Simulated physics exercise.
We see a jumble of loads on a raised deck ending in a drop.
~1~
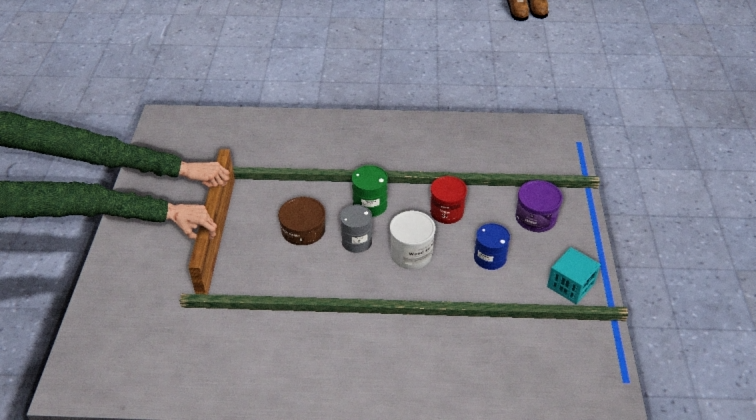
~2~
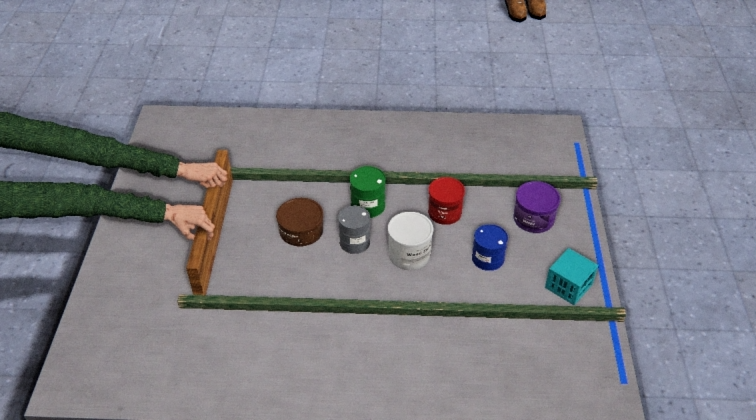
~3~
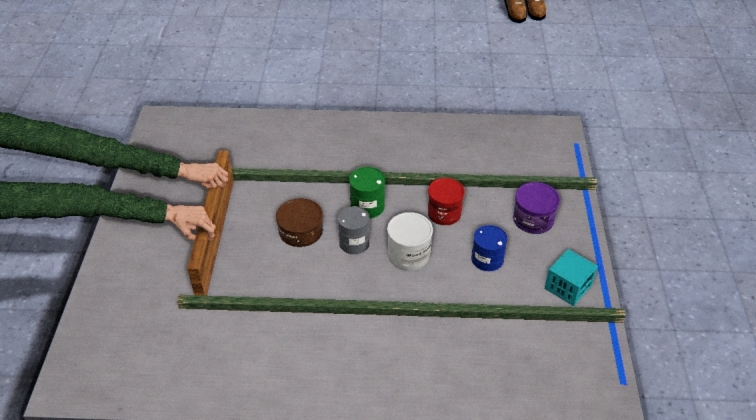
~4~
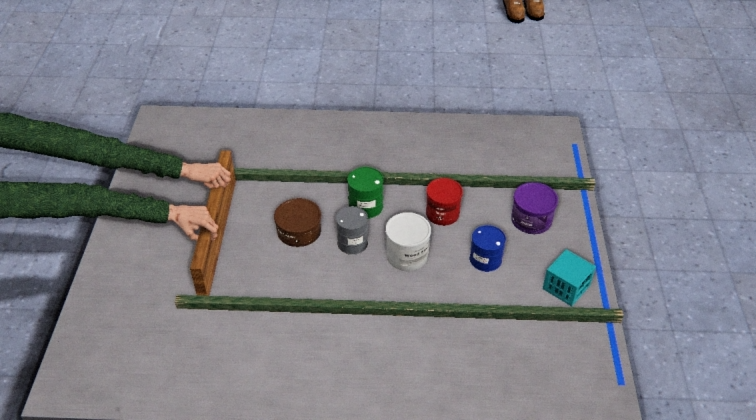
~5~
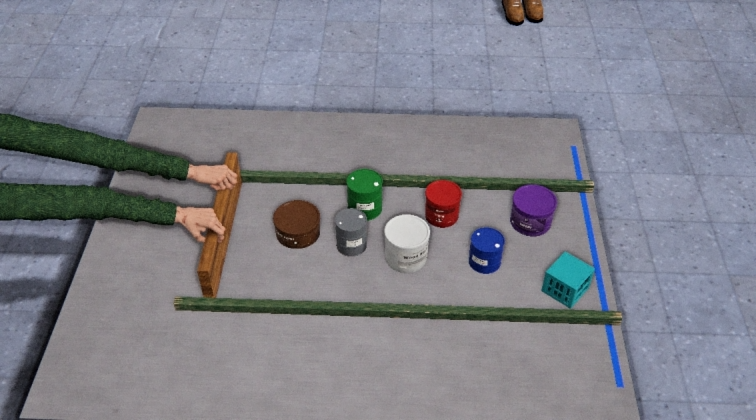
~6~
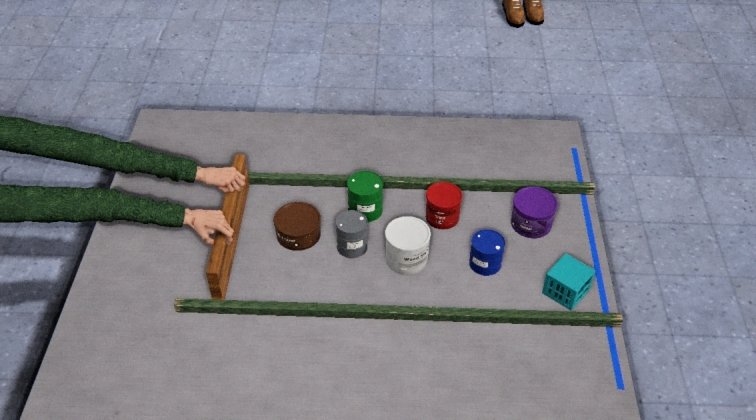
Two hands in green sleeves nudge an upright wooden plank slightly rightward late in the clip, touching none of the containers, while the high, angled view drifts very slightly. The grey deck lies on a blue-grey tiled floor, with brown shoes at the top edge. Between two green poles sit brown, green, grey, white, red, blue and purple containers and a turquoise crate, near blue tape at right.
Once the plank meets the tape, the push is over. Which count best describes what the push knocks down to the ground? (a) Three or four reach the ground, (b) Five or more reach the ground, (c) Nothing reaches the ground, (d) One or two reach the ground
b.
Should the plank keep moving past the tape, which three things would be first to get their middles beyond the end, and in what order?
It goes the purple pail, after that the turquoise crate, and finally the red pail.
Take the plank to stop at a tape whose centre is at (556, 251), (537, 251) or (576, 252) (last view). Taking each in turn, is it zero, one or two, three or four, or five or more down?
Either three or four; 1 or 2; three or four.
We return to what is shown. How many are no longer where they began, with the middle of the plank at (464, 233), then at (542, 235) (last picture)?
First 7 and then 8.
Early on, none off yet; turquoise crate at rest near (568, 282); purple pail at rest near (533, 213); blue canister at rest near (487, 253).
A while later, none off yet; turquoise crate at rest near (568, 282); purple pail at rest near (533, 213); blue canister travelled about its own width near (506, 250).
Further along, none off yet; turquoise crate travelled about its own width near (601, 280); purple pail travelled well along near (608, 225); blue canister travelled well along near (578, 253).
Finally, the number that fall off is five or more; lost, brown pail, grey canister, green canister, white pail, red pail, blue canister, purple pail and turquoise crate.
